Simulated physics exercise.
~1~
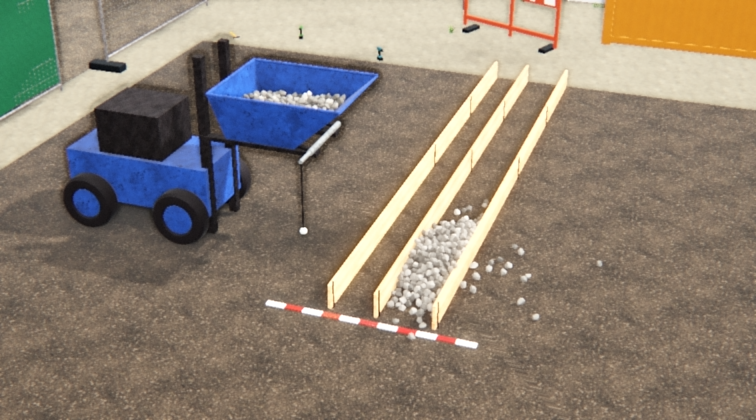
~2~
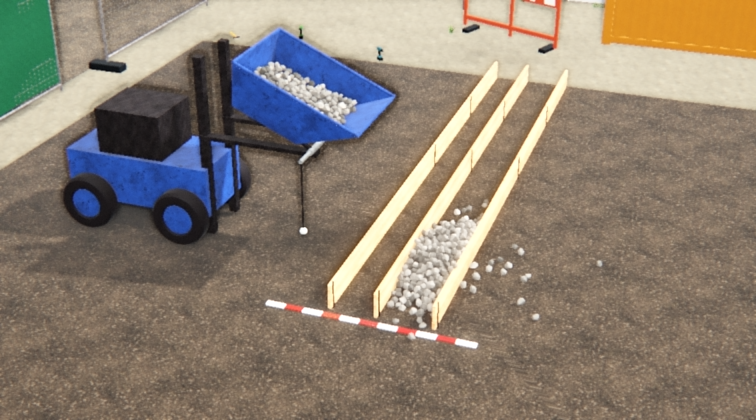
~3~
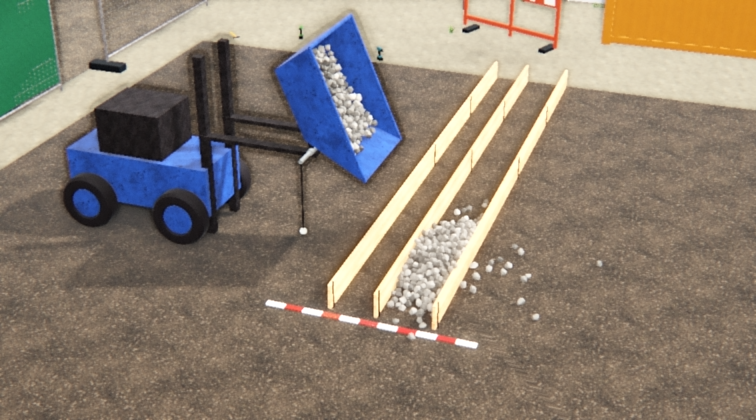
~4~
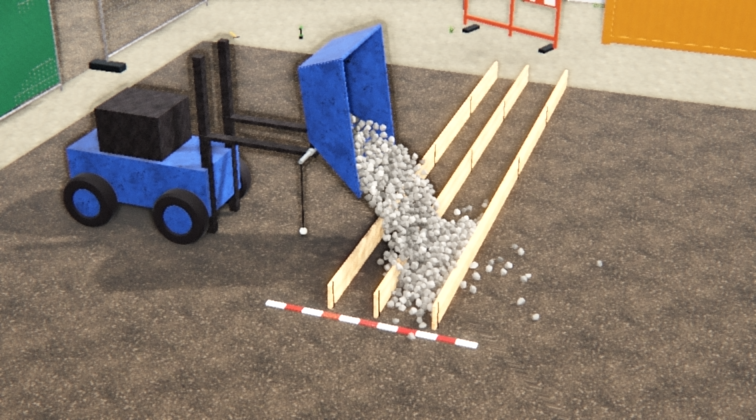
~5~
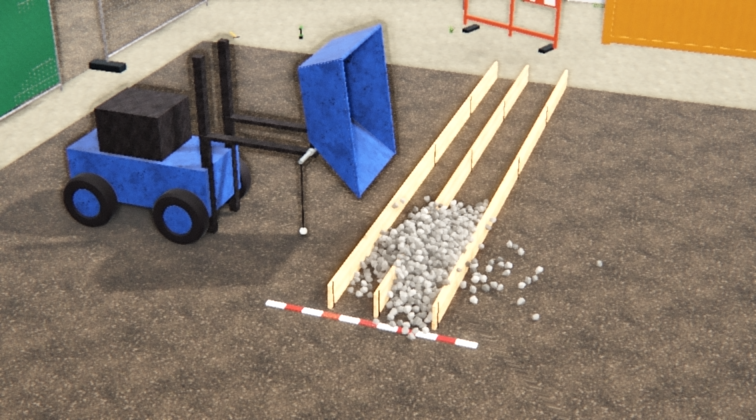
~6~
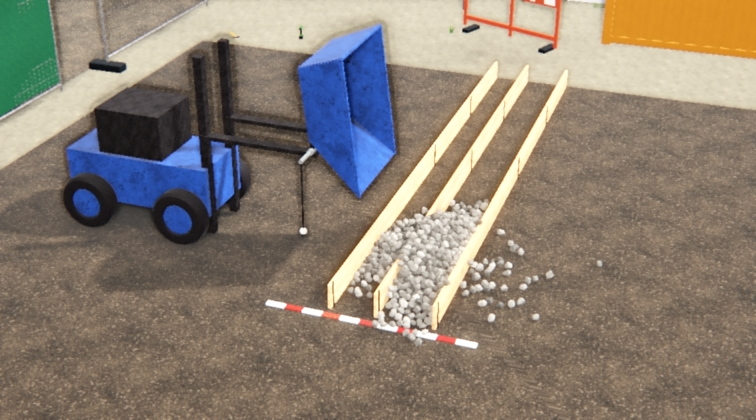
A blue skip on a forklift tilted steeply to the right until its pale stones poured out over the wooden boards, landing on the heap already there, and it stayed tipped and empty while the stones settled across both bays, a few lying beyond the last board.
